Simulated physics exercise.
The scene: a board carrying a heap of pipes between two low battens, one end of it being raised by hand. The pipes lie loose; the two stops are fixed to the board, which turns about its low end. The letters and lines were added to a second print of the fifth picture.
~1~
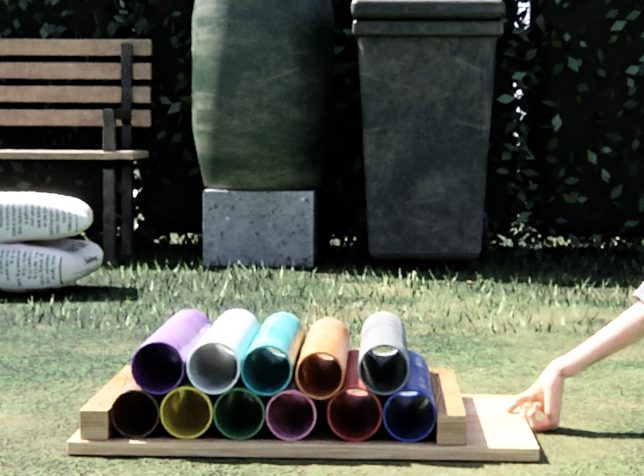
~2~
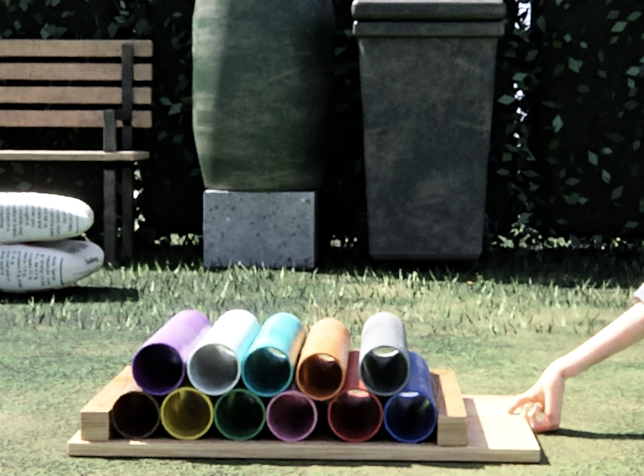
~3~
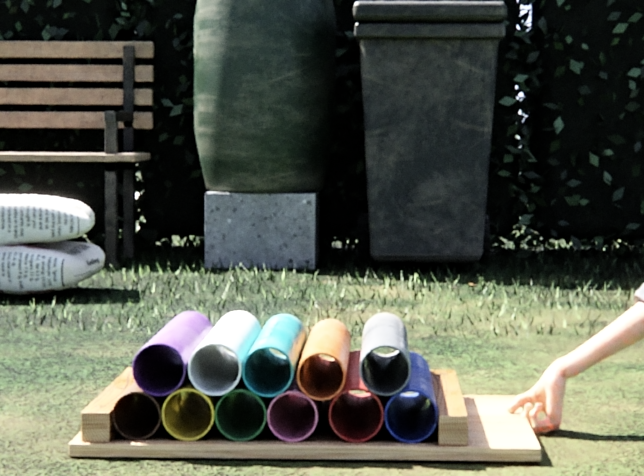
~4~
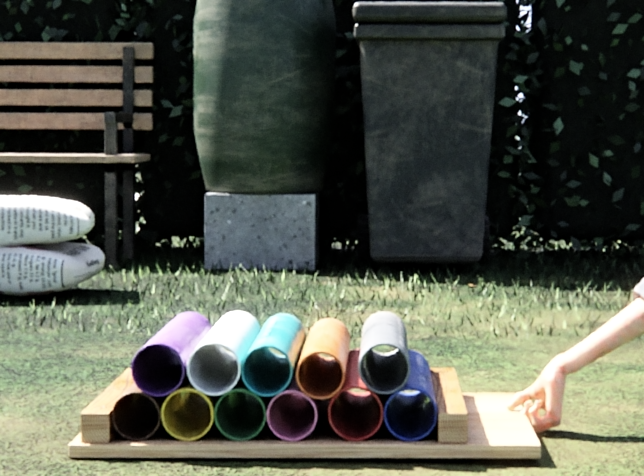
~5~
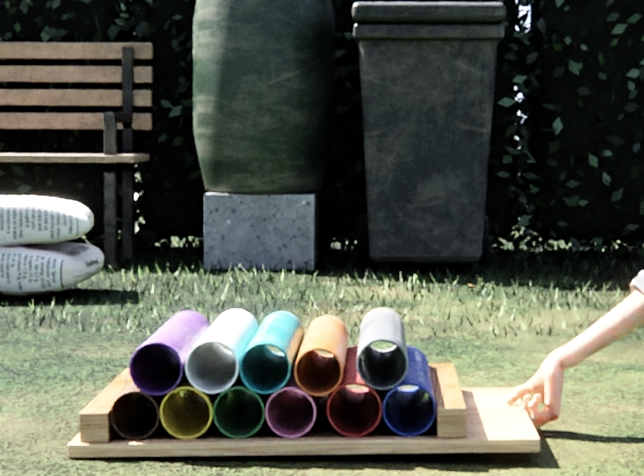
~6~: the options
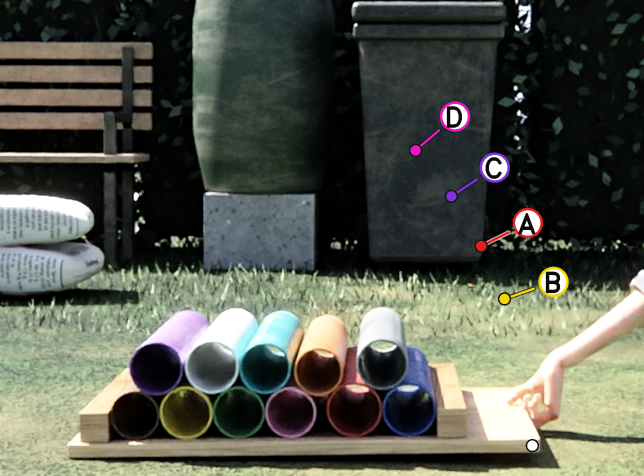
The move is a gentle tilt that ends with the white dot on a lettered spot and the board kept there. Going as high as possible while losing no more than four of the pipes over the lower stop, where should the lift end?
At most to A.
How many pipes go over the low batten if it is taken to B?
It comes to none.
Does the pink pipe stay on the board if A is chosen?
Yes.
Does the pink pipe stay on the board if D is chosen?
Yes, with D.
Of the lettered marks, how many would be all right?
The number is two.
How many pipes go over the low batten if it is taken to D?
At D the number is five.
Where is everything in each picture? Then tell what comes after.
In the first picture, blue pipe (409, 415); purple pipe (158, 367); turquoise pipe (266, 370).
In the second picture, turquoise pipe (267, 371); white pipe (214, 368).
In the third picture, board (311, 410); red pipe (356, 414); blue pipe (411, 416); green pipe (241, 415).
In the fourth picture, board (310, 409); brown pipe (136, 416); yellow pipe (188, 414).
In the fifth picture, board (309, 406); brown pipe (135, 415); yellow pipe (187, 413).
On the copy, A at (481, 246); B at (504, 299); C at (452, 196); D at (416, 150); the white dot at (532, 445).
On A. First, board at 18°.
Then, board at 27°.
Finally, board at 27°, four over the low batten (purple, turquoise, white, orange).
By contrast, B none over the low batten; C five over the low batten; D five over the low batten.
